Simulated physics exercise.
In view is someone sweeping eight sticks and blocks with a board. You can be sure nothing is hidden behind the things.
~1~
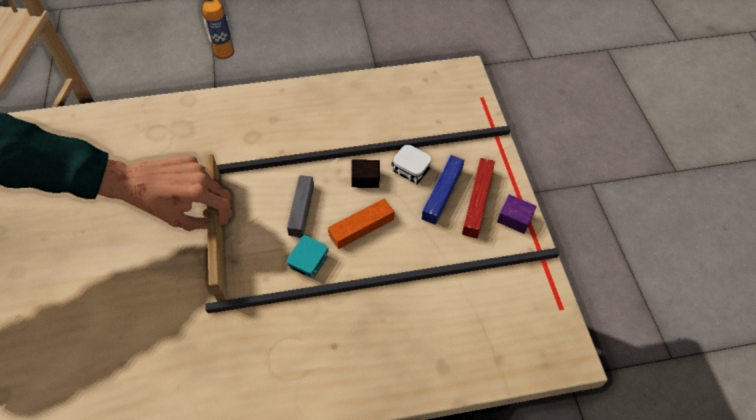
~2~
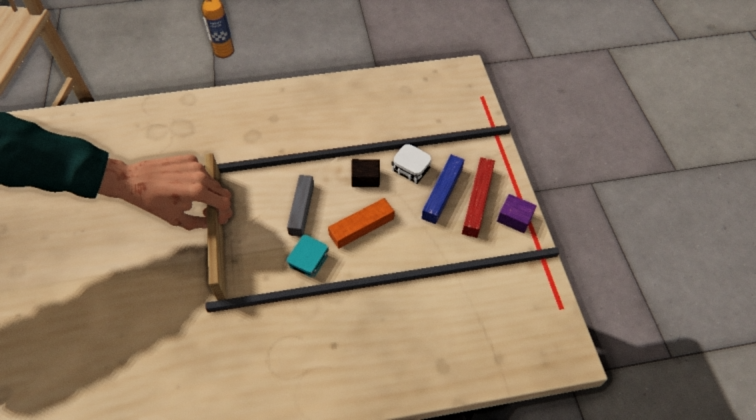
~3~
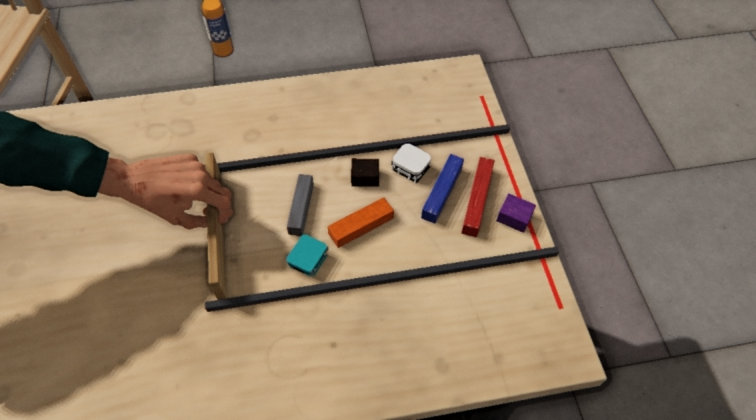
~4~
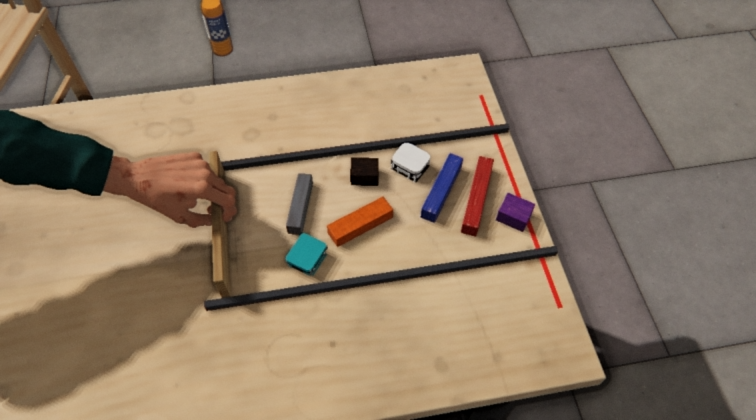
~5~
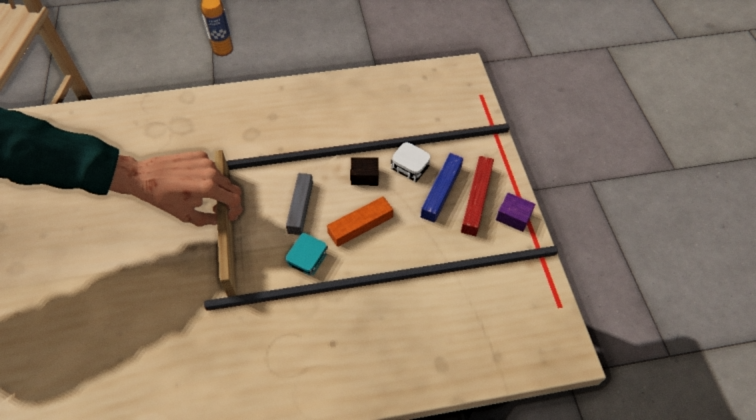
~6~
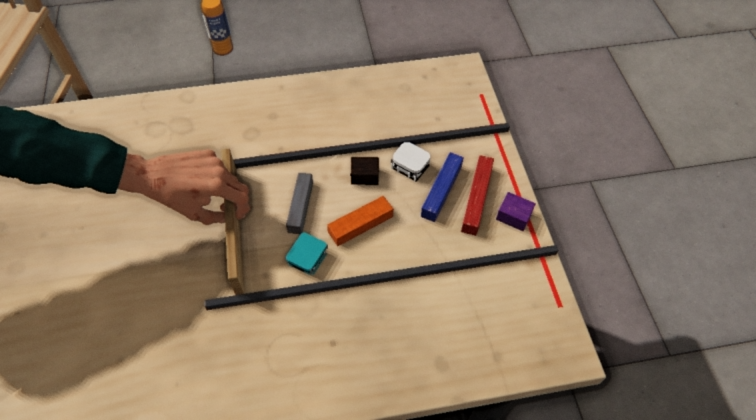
A hand in a dark green sleeve grips an upright wooden board on a pale wooden table, seen from above at an angle over grey paving. Between two dark rails lie grey, turquoise, orange, black, white, blue, red and purple pieces, left to right, near a red line. The board stays still at first, then slides slightly right, touching nothing, while the pieces and view stay practically still.
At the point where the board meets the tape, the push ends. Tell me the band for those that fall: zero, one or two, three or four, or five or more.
The push clears off a lot, five or more.
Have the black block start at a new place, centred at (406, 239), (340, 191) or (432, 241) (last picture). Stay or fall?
In turn it drops off; drops off; drops off.
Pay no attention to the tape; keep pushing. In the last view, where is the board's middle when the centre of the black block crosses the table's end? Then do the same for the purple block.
I'd say about (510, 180) for the first one and about (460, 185) for the second.
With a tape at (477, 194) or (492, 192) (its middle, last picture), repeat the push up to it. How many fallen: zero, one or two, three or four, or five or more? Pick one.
One or two, then three or four.
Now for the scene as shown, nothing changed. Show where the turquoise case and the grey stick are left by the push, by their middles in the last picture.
In order, first (546, 224), then (519, 171).
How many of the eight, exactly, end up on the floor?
It comes to 6.
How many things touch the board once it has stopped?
The number is 2.
Soon after, none off yet; purple block at rest near (516, 212); red bar at rest near (478, 194); blue bar at rest near (443, 186).
After that, none off yet; purple block moving near (521, 212); red bar displaced a little near (500, 197); blue bar displaced a little near (486, 188).
In the end, the number that fall off is five or more; gone, orange bar, black block, white case, blue bar, red bar and purple block.
